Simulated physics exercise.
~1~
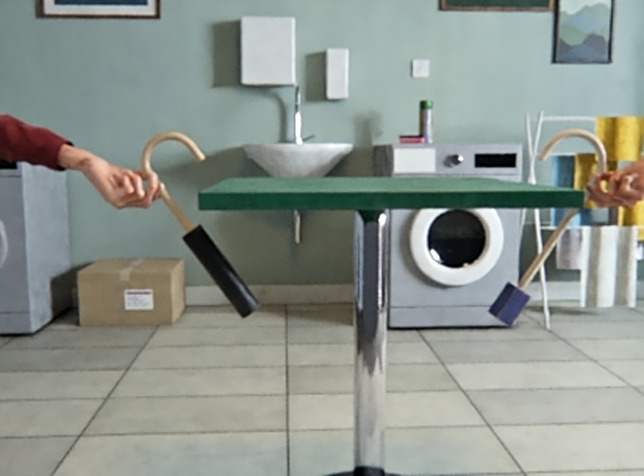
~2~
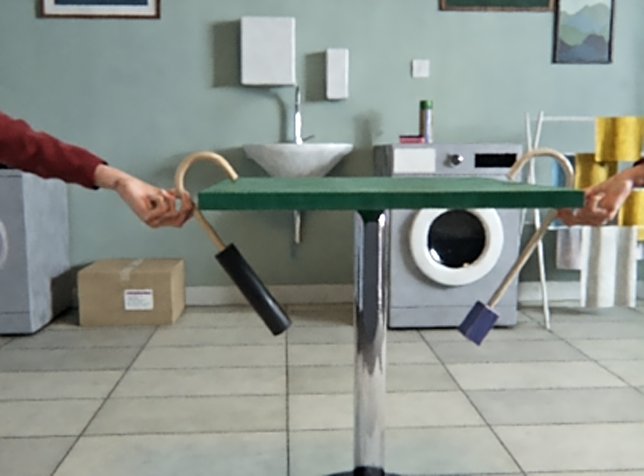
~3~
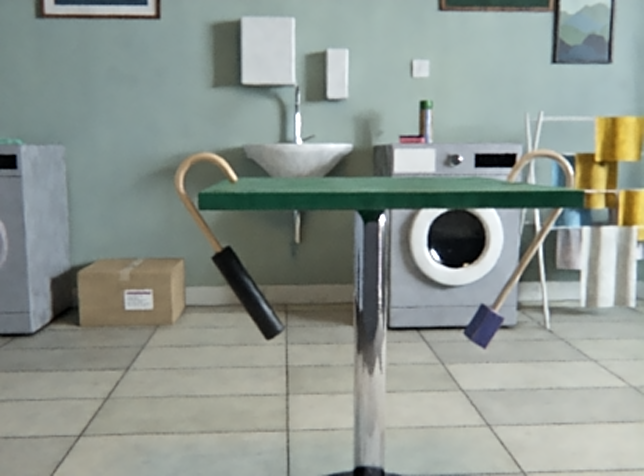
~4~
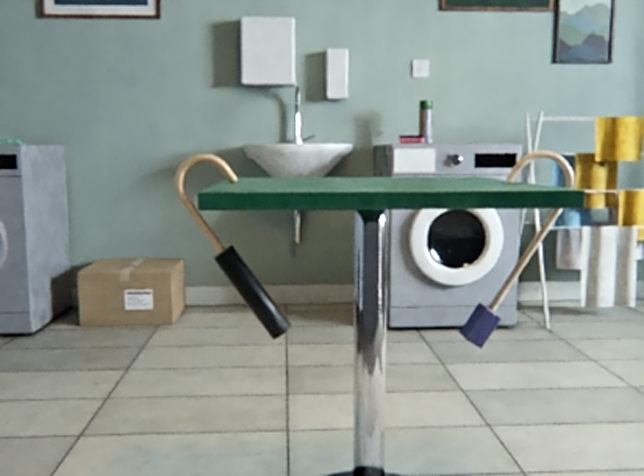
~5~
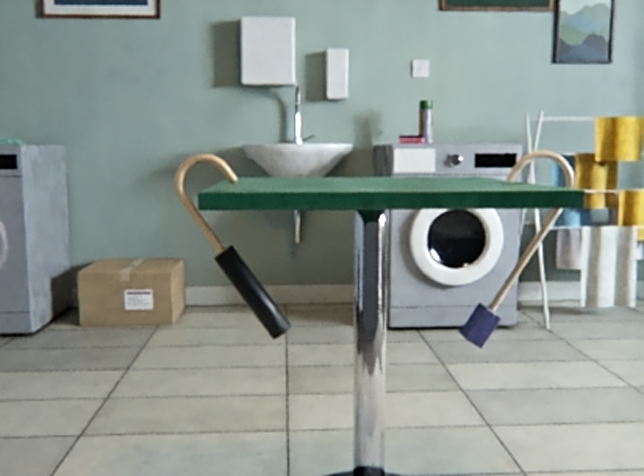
Two hands hook a black umbrella and a blue brush over a green table's ends, leaving both hanging.
